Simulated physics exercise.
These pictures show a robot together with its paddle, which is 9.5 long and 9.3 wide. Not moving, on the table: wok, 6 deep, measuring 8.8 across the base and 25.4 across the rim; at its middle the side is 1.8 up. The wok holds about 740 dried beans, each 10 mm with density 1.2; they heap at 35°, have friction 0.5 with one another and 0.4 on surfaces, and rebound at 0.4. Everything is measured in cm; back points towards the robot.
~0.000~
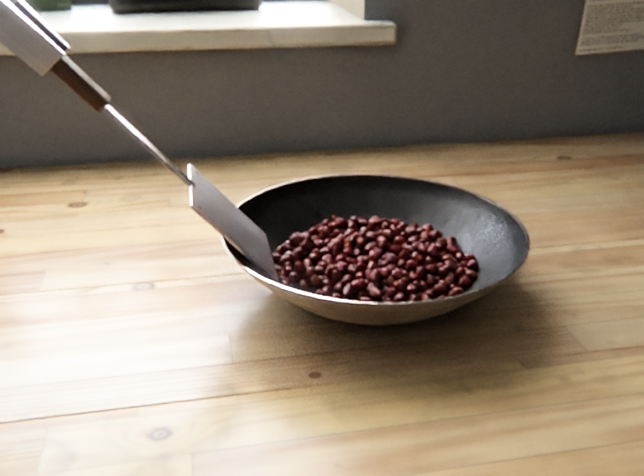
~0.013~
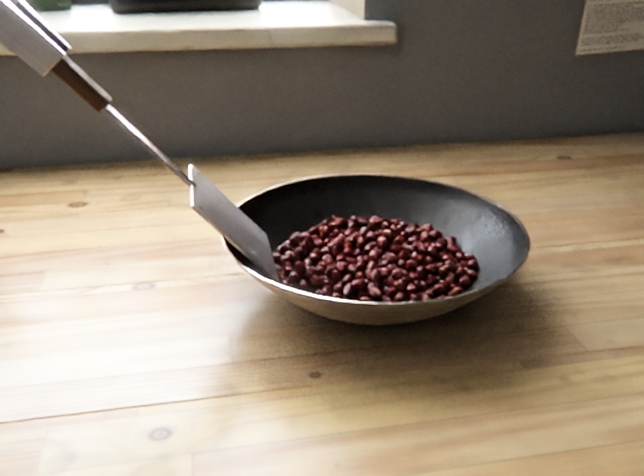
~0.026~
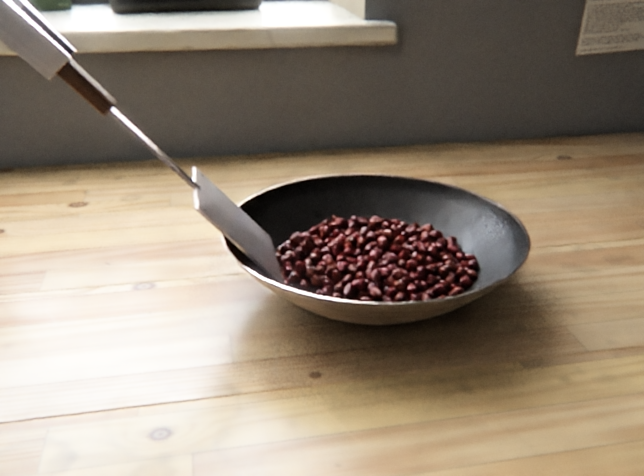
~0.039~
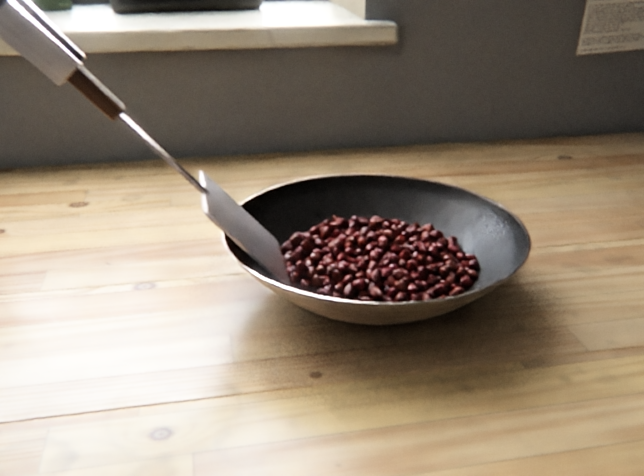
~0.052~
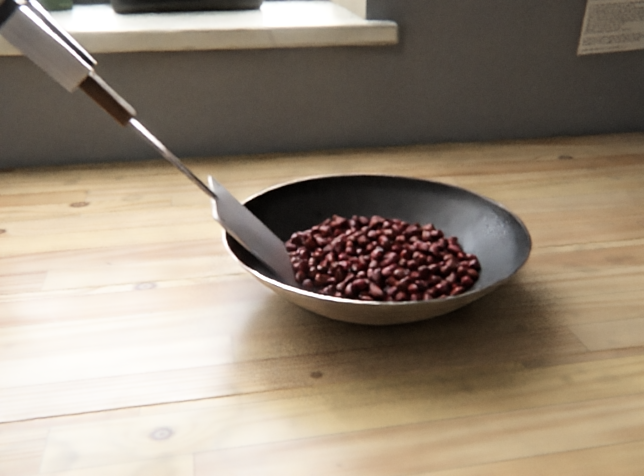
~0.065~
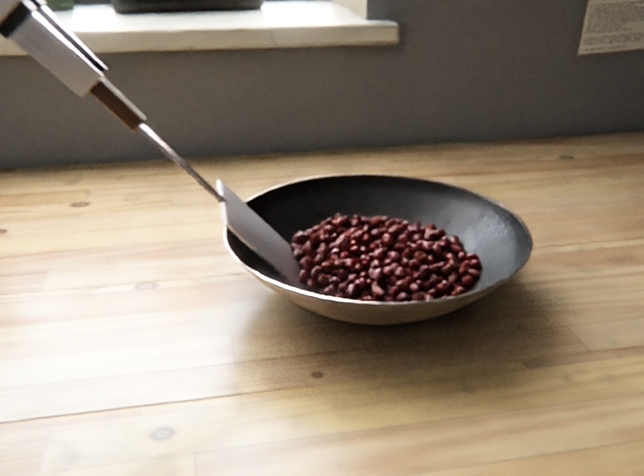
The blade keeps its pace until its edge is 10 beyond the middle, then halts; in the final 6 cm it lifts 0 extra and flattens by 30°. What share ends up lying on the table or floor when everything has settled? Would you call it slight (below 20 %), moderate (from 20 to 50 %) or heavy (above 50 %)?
I would call it moderate.
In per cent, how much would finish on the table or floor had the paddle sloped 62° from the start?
40 %.
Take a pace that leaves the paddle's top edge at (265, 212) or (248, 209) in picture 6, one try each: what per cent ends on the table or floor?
Around 65 per cent, then around 55 per cent.
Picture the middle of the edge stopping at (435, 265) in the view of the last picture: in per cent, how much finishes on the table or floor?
Approximately 10 per cent, I reckon.
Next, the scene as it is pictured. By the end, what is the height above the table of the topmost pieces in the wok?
Some 8.5 cm above the table.
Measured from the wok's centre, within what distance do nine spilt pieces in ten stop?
That's near 25 cm.
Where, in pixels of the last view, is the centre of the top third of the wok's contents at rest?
You'll find it at about (480, 215).
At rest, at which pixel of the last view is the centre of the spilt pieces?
Resting centre: About (569, 264).
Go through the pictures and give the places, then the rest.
The first picture shows paddle top edge at (190, 183), sloping 49°; upper third of the load around (374, 254), from x 275 to 475, top at y 220; 742 in the wok.
The second picture shows paddle top edge at (191, 184), sloping 49°; upper third of the load around (374, 254), from x 275 to 475, top at y 220.
The third picture shows paddle top edge at (195, 186), sloping 49°; upper third of the load around (374, 254), from x 275 to 475, top at y 220.
The fourth picture shows paddle top edge at (203, 191), sloping 49°; upper third of the load around (374, 254), from x 275 to 475, top at y 220.
The fifth picture shows paddle top edge at (212, 195), sloping 49°; upper third of the load around (376, 253), from x 275 to 475, top at y 220.
The sixth picture shows paddle top edge at (221, 199), sloping 49°; upper third of the load around (377, 250), from x 280 to 475, top at y 220; 742 in the wok.
By 0.20 s, sloping 49°, highest piece 6 above the table; 742 in the wok.
By 0.33 s, sloping 40°, highest piece 9 above the table; 709 in the wok, 33 on the blade or in flight.
By 0.59 s, sloping 19°, highest piece 9 above the table; 459 in the wok, 273 on the table or floor, 10 on the blade or in flight.
By 1.64 s, sloping 19°, highest piece 8 above the table; 455 in the wok, 287 on the table or floor.
Final count, 455 in the wok, 287 on the table or floor. That is 39 % on the table or floor.
